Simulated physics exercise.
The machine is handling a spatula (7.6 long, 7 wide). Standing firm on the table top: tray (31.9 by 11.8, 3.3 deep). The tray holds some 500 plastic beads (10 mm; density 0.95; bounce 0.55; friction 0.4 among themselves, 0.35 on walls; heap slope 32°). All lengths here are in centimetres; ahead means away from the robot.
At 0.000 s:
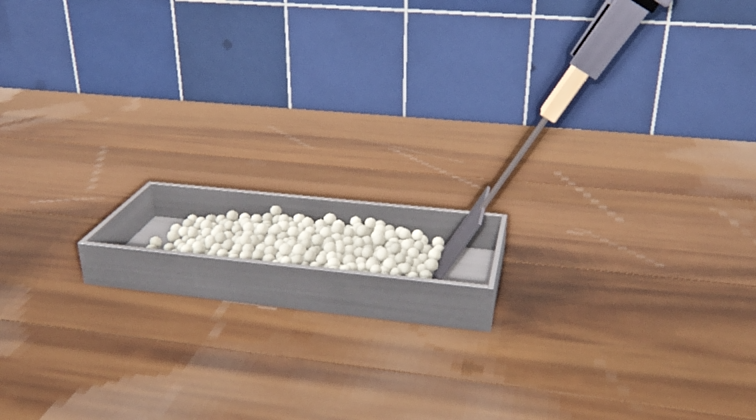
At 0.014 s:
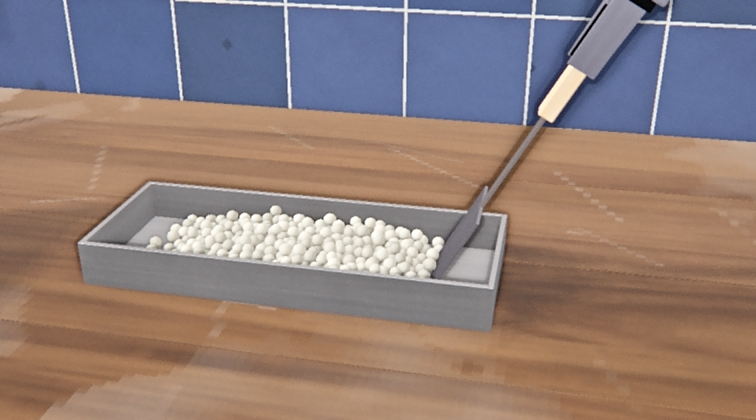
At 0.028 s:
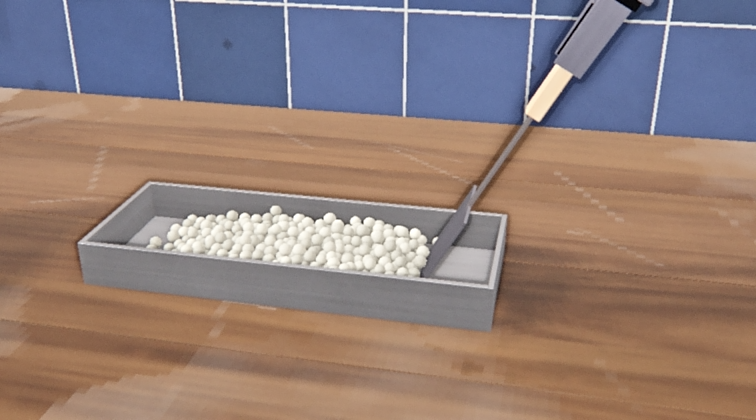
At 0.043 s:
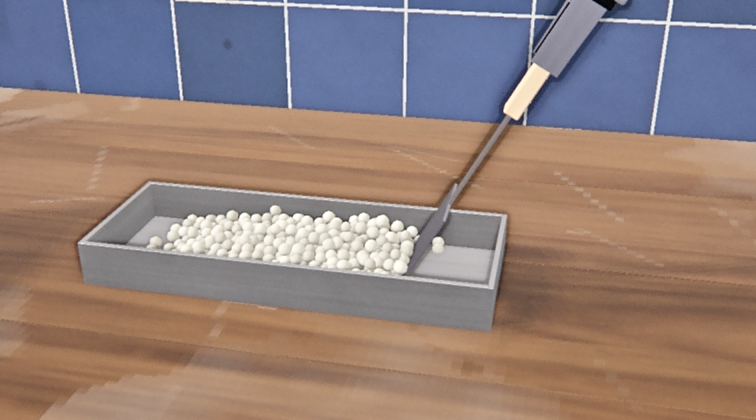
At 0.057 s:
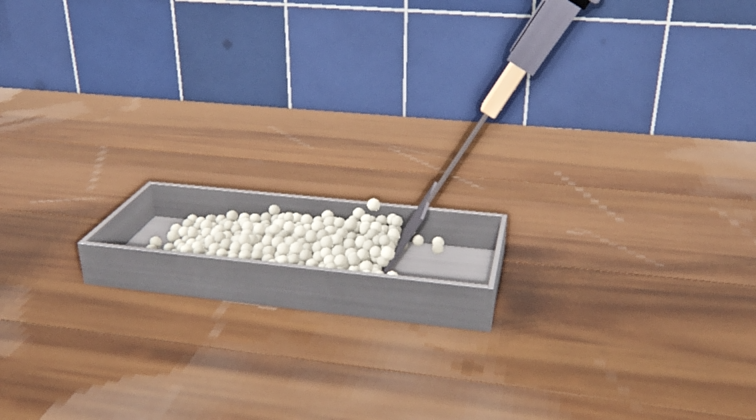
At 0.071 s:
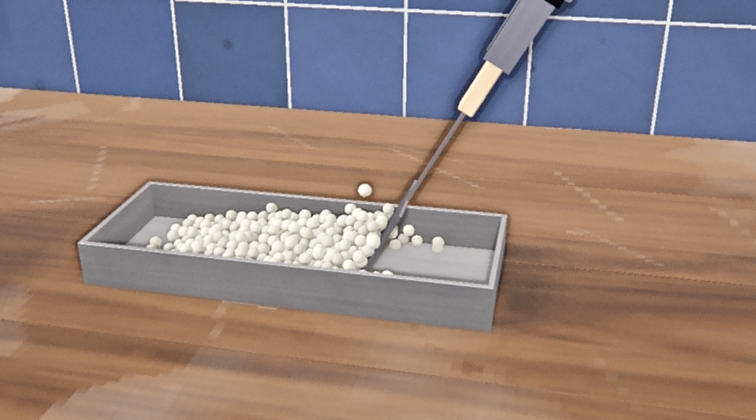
On a wooden table top, a spatula pushes white beads leftward through a gray tray.
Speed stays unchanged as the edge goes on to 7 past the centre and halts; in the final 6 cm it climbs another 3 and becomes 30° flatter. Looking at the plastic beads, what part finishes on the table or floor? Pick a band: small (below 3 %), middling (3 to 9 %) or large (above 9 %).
Large, above 9 %.
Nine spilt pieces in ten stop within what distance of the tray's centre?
That's near 60 cm.
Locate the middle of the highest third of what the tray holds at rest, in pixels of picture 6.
Look near (153, 225).
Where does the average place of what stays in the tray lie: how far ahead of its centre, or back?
Ahead, by around 8.5 cm.
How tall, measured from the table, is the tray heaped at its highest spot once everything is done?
Roughly 4.5 centimetres.
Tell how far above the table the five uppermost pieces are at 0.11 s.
8 cm or so.
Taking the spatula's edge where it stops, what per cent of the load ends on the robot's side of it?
25 %.
After 0.11 s, sloping 61°, highest piece 9 above the table; 502 in the tray, 2 on the blade or in flight.
After 0.14 s, sloping 52°, highest piece 10 above the table; 495 in the tray, 9 on the blade or in flight.
After 0.36 s, sloping 31°, highest piece 6 above the table; 437 in the tray, 62 on the table or floor, 5 on the blade or in flight.
After 1.41 s, sloping 31°, highest piece 4 above the table; 436 in the tray, 68 on the table or floor.
At rest, 436 in the tray, 68 on the table or floor. That is 13 % on the table or floor.
